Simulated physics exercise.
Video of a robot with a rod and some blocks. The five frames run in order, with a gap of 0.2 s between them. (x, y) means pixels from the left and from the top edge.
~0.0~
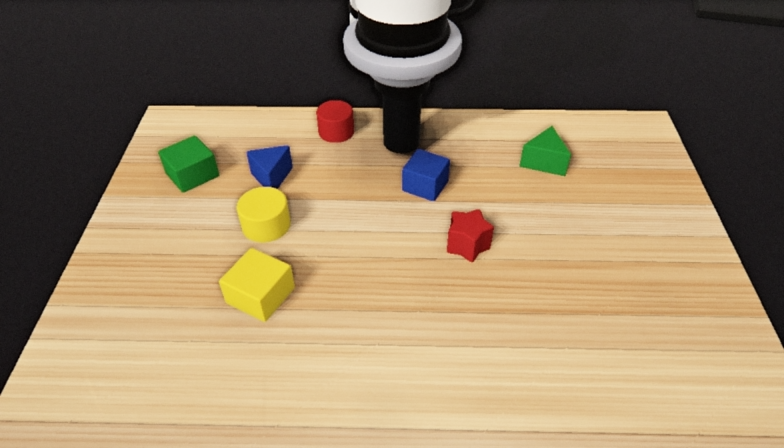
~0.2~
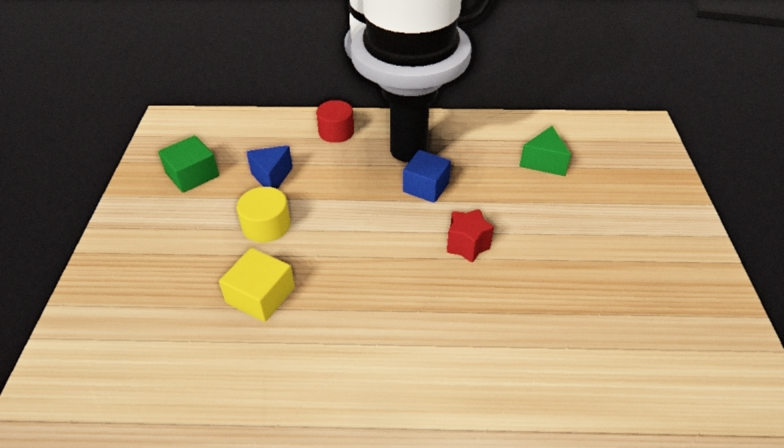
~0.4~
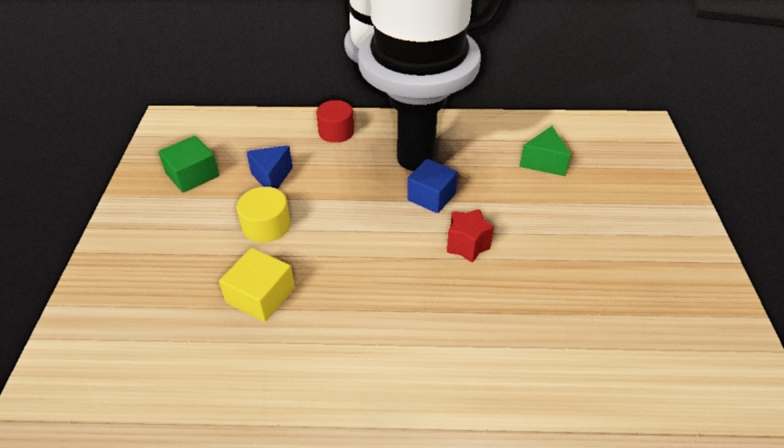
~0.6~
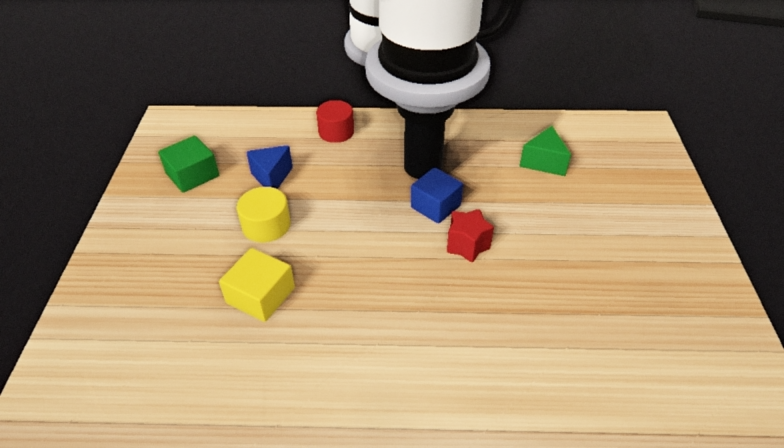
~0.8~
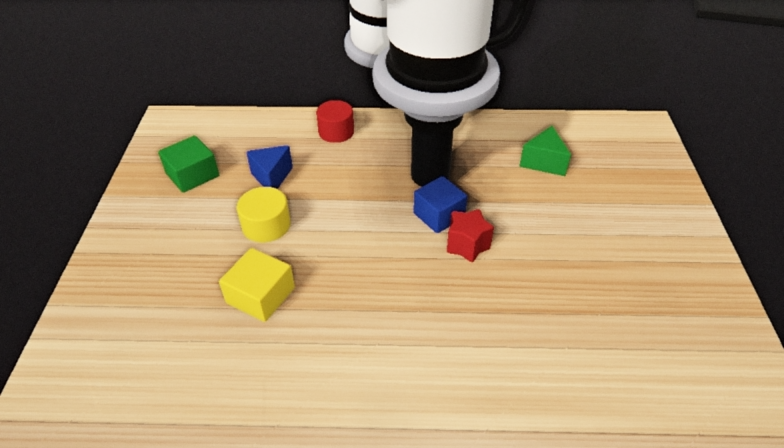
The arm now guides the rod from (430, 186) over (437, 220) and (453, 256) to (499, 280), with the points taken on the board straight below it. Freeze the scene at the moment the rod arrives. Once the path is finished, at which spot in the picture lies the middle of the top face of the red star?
At the end it should sit near (541, 285).
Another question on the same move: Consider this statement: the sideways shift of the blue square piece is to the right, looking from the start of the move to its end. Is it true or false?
That is true.
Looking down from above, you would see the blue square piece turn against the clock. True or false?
This is false.
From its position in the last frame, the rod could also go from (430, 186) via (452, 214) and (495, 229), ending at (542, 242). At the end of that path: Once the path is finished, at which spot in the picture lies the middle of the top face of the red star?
I'd expect the centre of its top face to be at (480, 246).
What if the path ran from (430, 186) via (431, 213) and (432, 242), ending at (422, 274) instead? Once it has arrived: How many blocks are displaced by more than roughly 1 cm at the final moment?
The count is two.
On the path given first. One third of the way, rod (438, 211); blue square piece (446, 229), turned 20° clockwise; red star (485, 248), turned 40° anticlockwise.
Two thirds of the way, rod (456, 247); blue square piece (451, 268), turned 45° clockwise; red star (497, 264), turned 85° anticlockwise.
At the end, rod (501, 270); blue square piece (455, 277), turned 65° clockwise; red star (541, 285), turned 90° anticlockwise.
